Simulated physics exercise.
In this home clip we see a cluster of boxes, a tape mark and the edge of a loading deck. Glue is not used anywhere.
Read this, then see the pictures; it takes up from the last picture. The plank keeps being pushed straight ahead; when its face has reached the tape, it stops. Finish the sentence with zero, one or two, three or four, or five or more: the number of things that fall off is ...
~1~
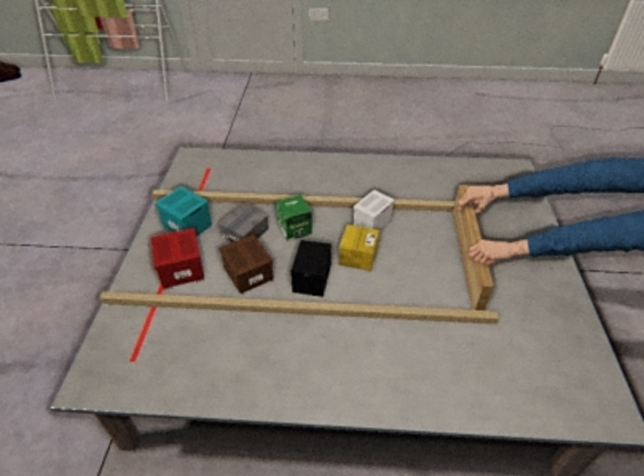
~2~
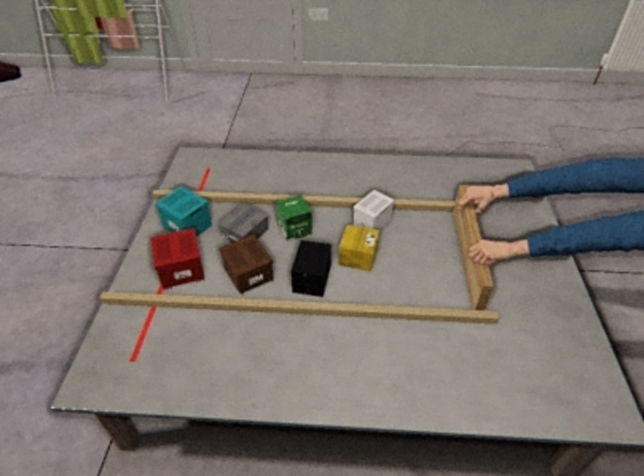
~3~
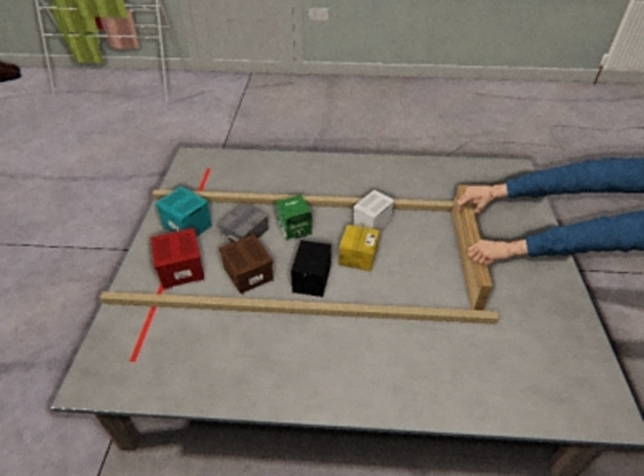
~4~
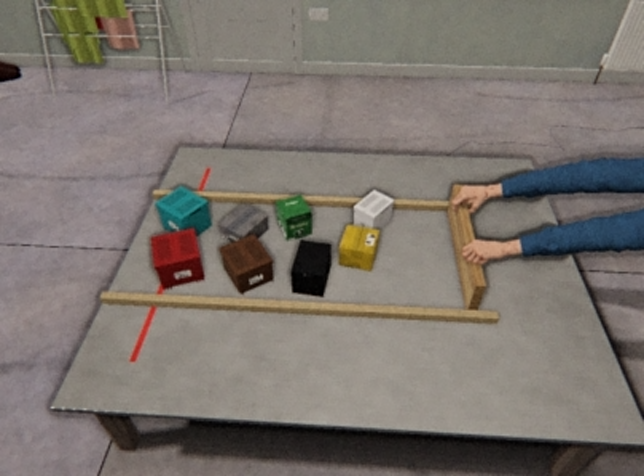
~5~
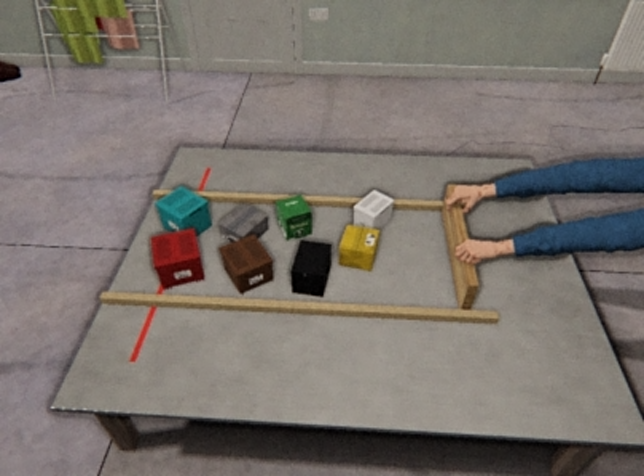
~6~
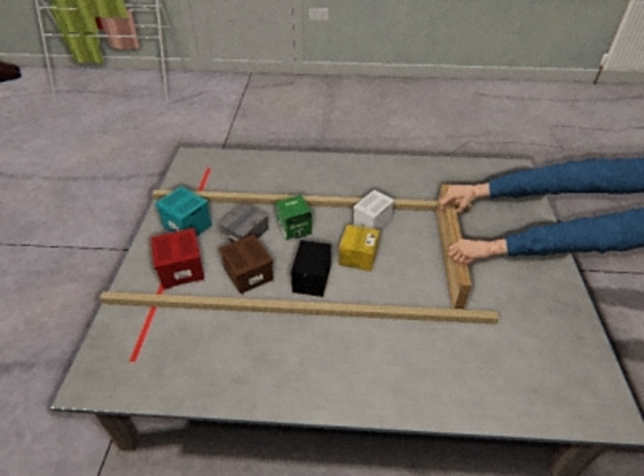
The number of things that fall off is three or four.
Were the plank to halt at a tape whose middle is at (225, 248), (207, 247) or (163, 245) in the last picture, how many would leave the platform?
Those tries give 2, 2 and 5.
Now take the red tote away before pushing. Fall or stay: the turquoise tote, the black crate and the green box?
I'd say the turquoise tote gets knocked off, the black crate stays aboard and the green box stays aboard.
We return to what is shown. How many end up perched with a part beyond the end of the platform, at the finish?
The number overhanging is 1.
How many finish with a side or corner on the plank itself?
The count in contact is 3.
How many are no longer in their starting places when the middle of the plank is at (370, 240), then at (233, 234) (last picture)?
At the first spot the count is 2, and at the second it is 8.
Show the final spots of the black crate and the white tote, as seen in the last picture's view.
Going in order: First (137, 276), then (174, 211).
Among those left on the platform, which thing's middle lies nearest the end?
The foremost one is the green box.
A little later, none off yet; turquoise tote at rest near (185, 215); red tote at rest near (179, 259); grey parcel at rest near (244, 227).
When it is over, the number that fall off is three or four; down, brown tote, grey parcel, red tote and turquoise tote.
